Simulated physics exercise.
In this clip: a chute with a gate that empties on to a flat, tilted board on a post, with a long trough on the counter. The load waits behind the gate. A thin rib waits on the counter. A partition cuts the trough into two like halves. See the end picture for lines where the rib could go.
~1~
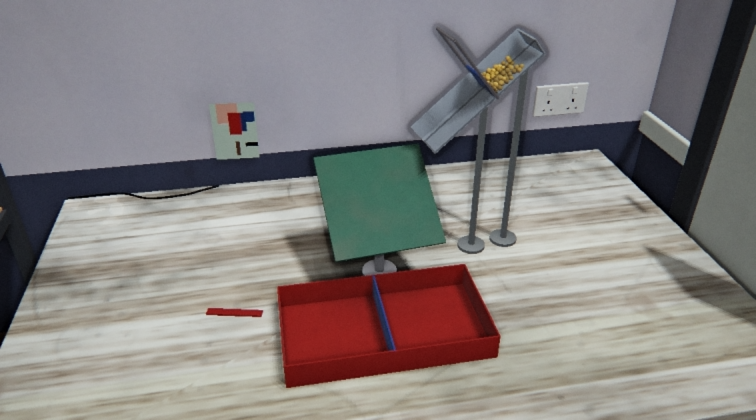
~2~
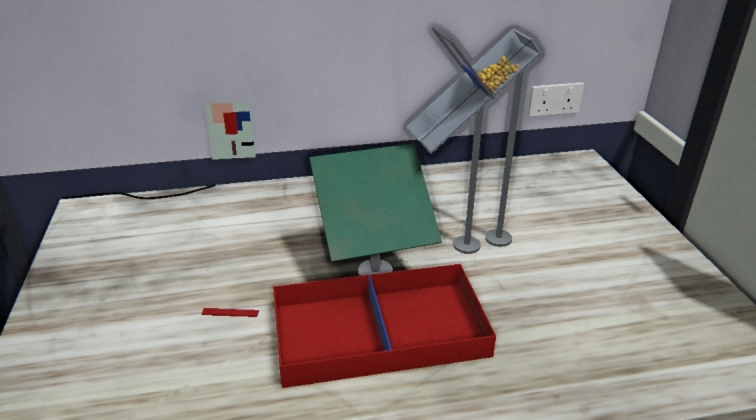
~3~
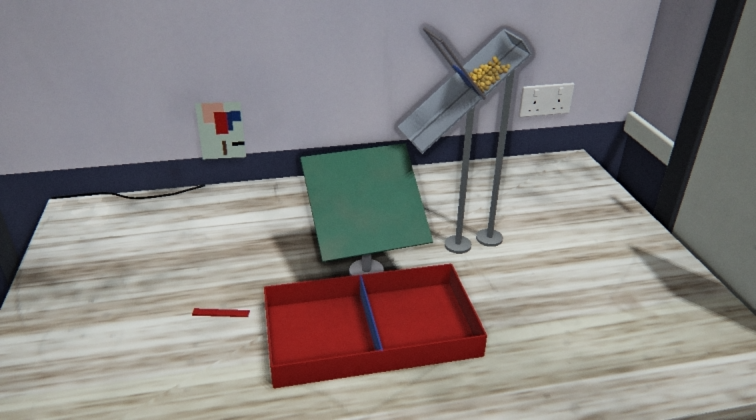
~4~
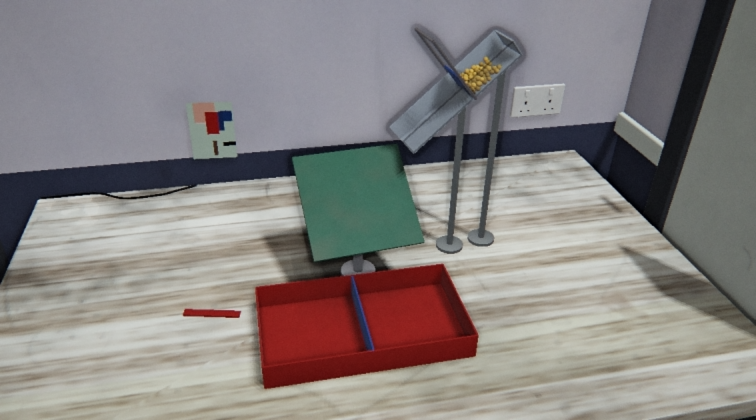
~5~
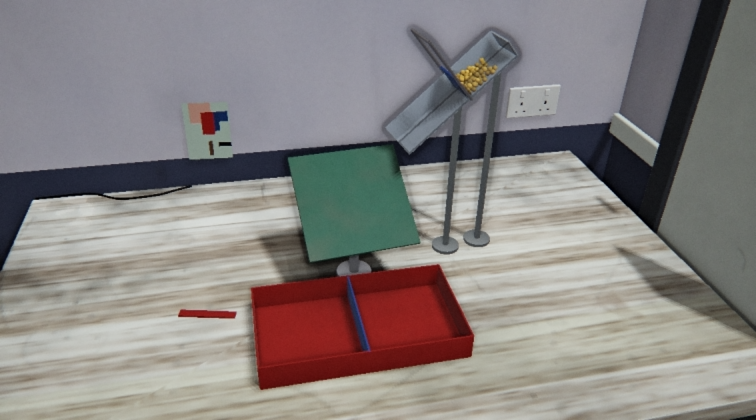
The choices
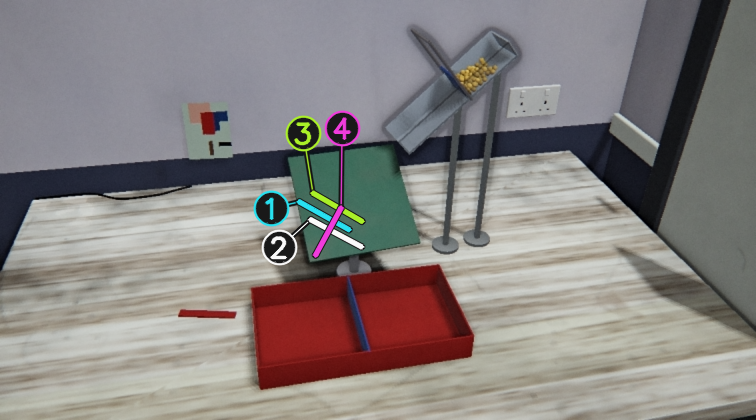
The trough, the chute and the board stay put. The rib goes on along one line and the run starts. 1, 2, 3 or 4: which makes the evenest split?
Use line 4.
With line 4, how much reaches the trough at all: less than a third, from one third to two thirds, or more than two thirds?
Line 4 gives more than two thirds.
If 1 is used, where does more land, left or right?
More lands on the right.
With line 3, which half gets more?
More lands on the right.
On the marked copy, line 1 from (299, 201) to (349, 229); line 2 from (310, 219) to (361, 246); line 3 from (313, 193) to (362, 221); line 4 from (341, 207) to (315, 255).
For line 1, of what is caught, a small part in the left half, most in the right.
For line 2, of what is caught, a small part in the left half, nearly all in the right.
For line 3, of what is caught, a small part in the left half, nearly all in the right.
For line 4, of what is caught, about half in the left half, about half in the right.
